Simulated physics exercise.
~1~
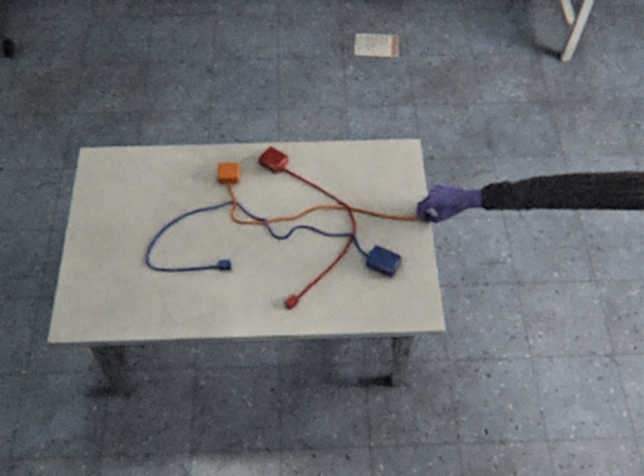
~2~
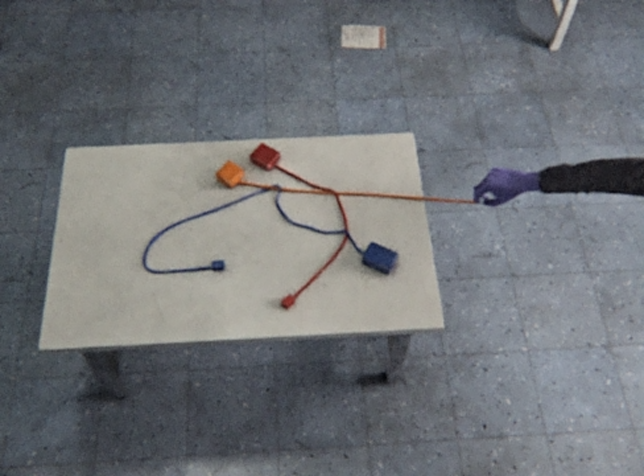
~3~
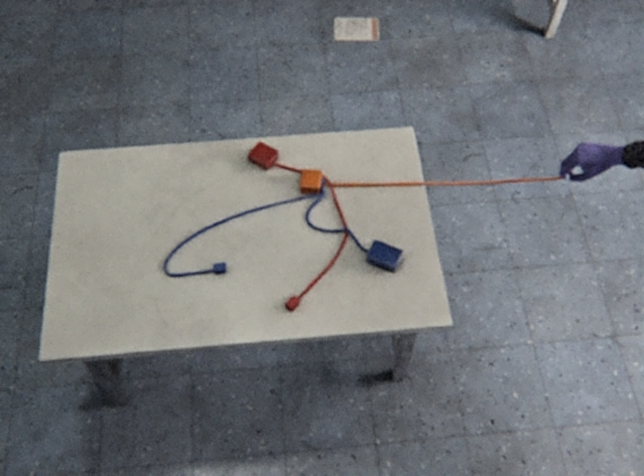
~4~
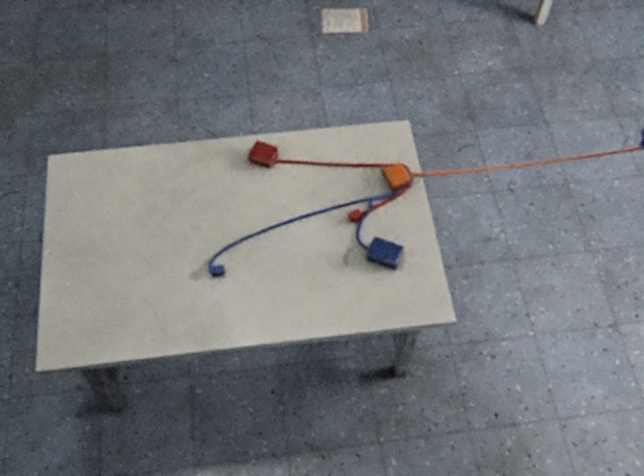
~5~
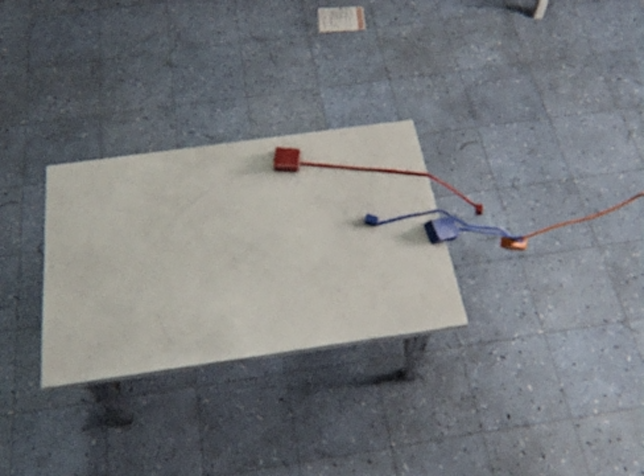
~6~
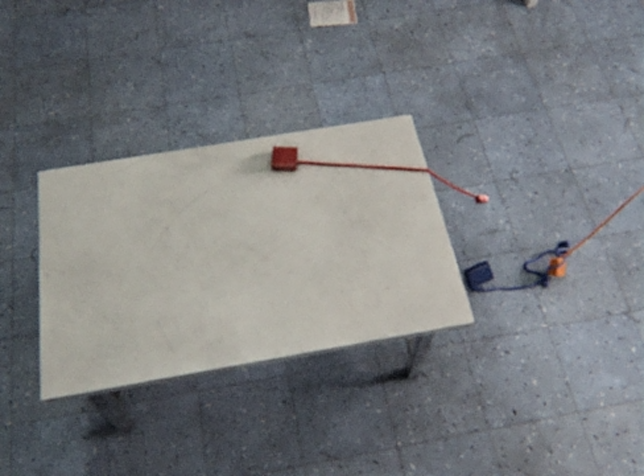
An orange lead with a block charger lies tangled with a blue and a red one on a pale table, seen from above at a slight drift over a grey tiled floor. A purple-gloved hand at the right edge pulls the orange lead rightwards, straightening it and dragging its charger across the table. The red plug is swept along and the red charger shifts slightly right. The orange charger then drops over the right edge, and the blue charger and plug slide after it. Finally, the red charger remains on the table, its cord hanging over the edge.
